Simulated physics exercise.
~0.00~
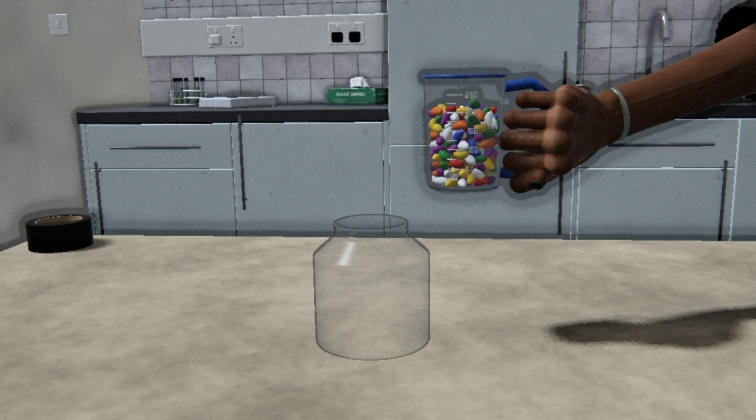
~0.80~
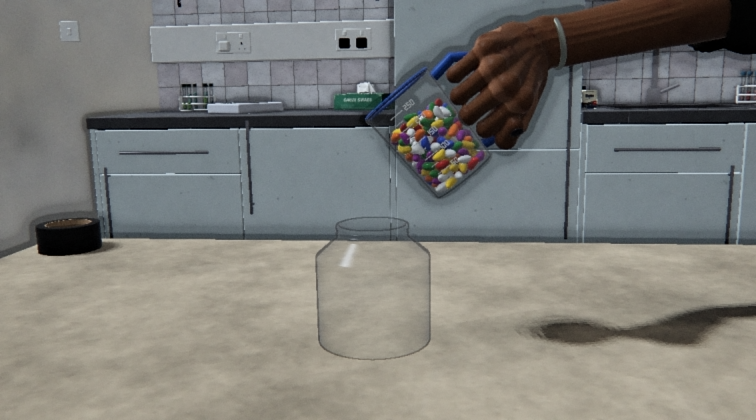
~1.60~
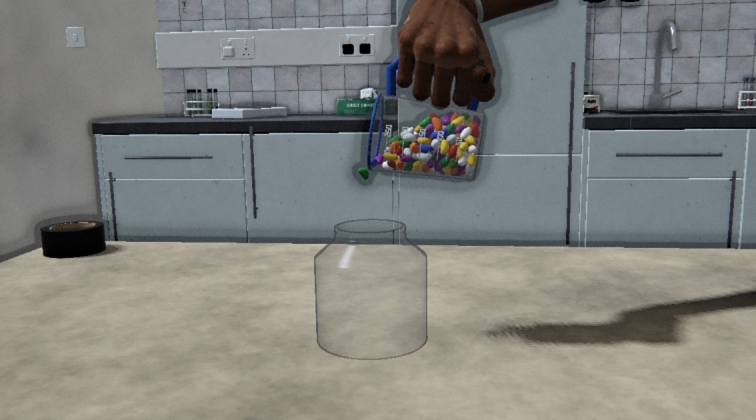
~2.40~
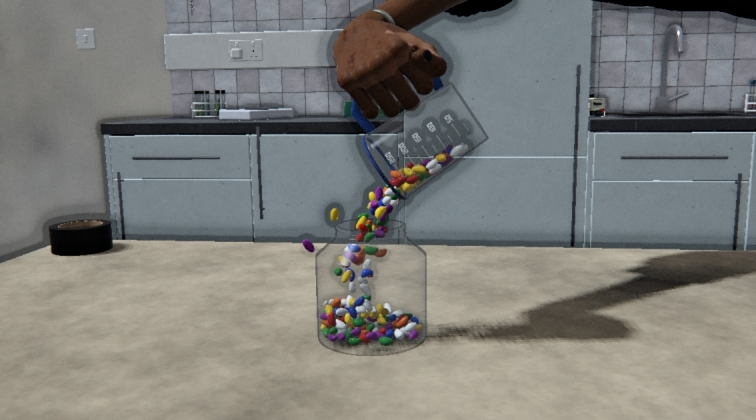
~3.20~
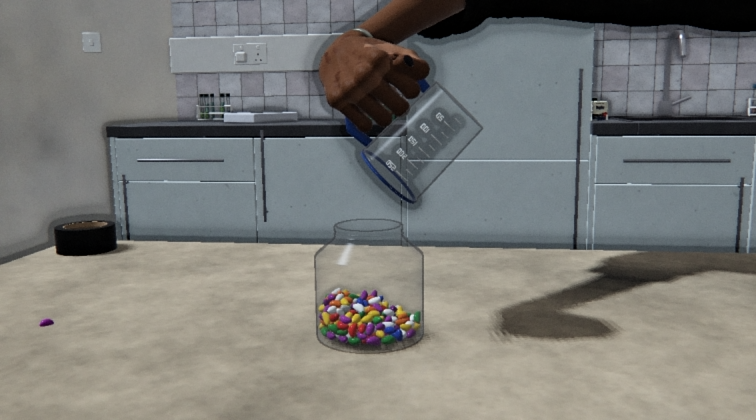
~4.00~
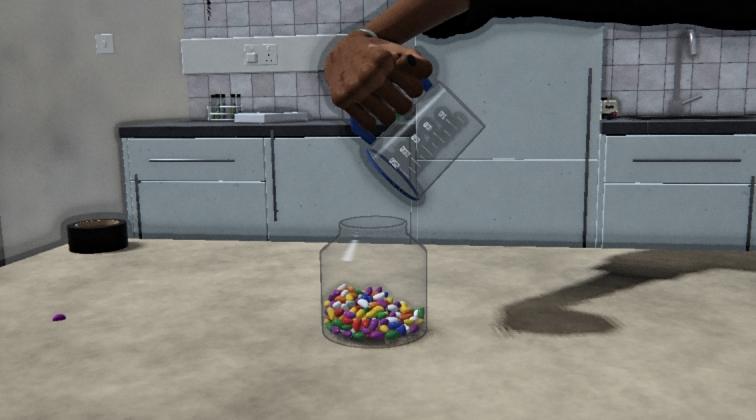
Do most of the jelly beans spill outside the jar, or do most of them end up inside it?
Most of the jelly beans end up inside the jar. Only a stray purple one is seen lying on the counter, and the cup is left empty.
